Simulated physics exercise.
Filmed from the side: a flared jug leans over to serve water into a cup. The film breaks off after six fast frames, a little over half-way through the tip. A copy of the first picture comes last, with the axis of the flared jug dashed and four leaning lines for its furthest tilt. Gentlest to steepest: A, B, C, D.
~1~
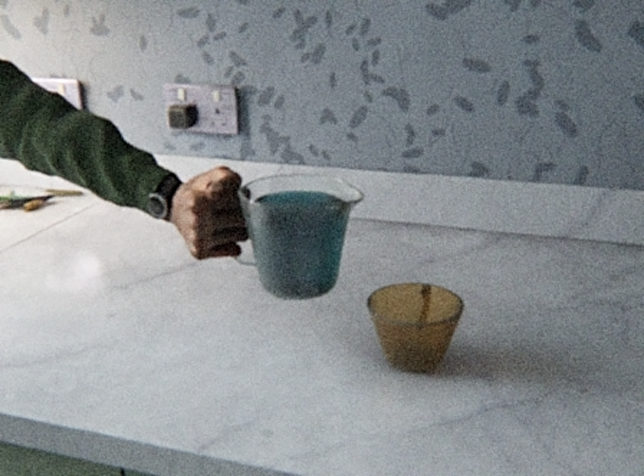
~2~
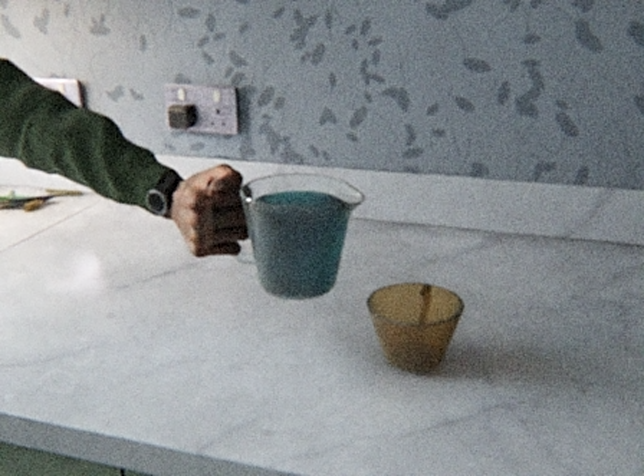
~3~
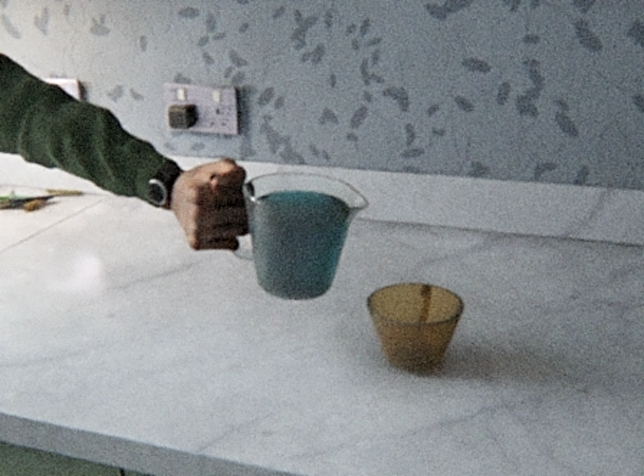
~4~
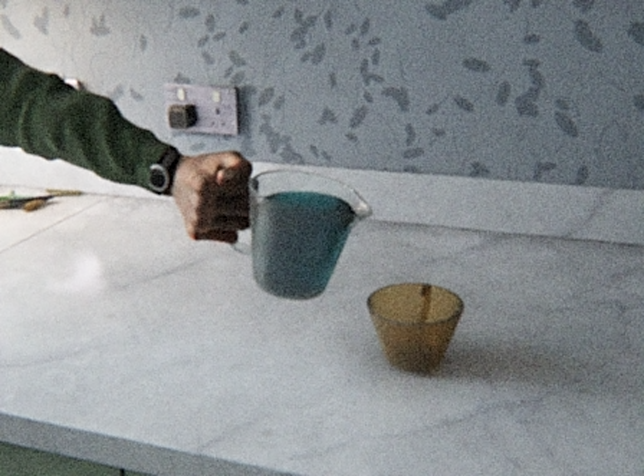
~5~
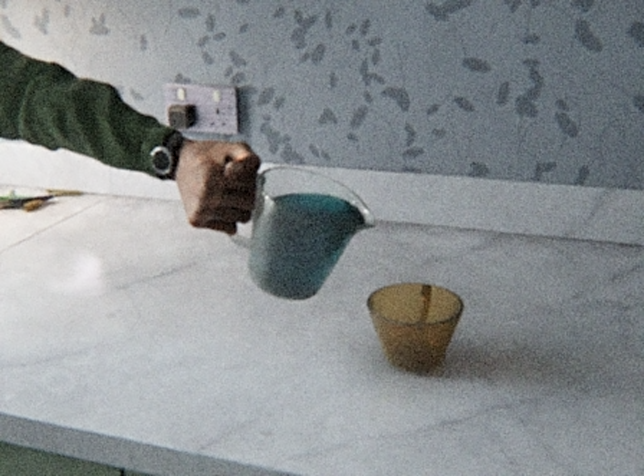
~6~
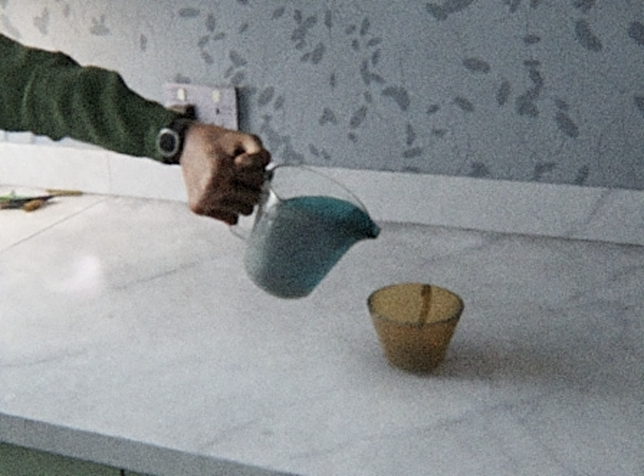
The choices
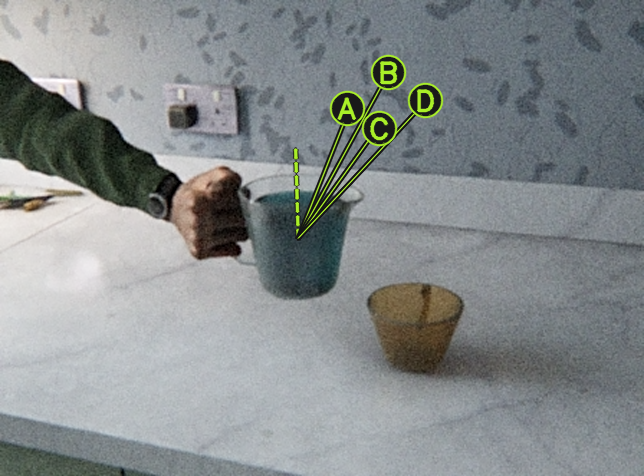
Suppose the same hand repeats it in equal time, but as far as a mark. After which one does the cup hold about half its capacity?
Use line D.
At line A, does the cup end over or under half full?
Under.
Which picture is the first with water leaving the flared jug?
Picture 6.
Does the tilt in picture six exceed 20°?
Yes.
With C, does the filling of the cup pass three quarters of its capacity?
No, less.
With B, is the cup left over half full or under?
Under half.
On the marked copy, A at (342, 125); B at (380, 87); C at (368, 140); D at (414, 113).
If A is chosen, the cup ends with about 10 % of what it can hold.
If B is chosen, the cup ends with about 22 % of what it can hold.
If C is chosen, the cup ends with about 36 % of what it can hold.
If D is chosen, the cup ends with about 51 % of what it can hold.
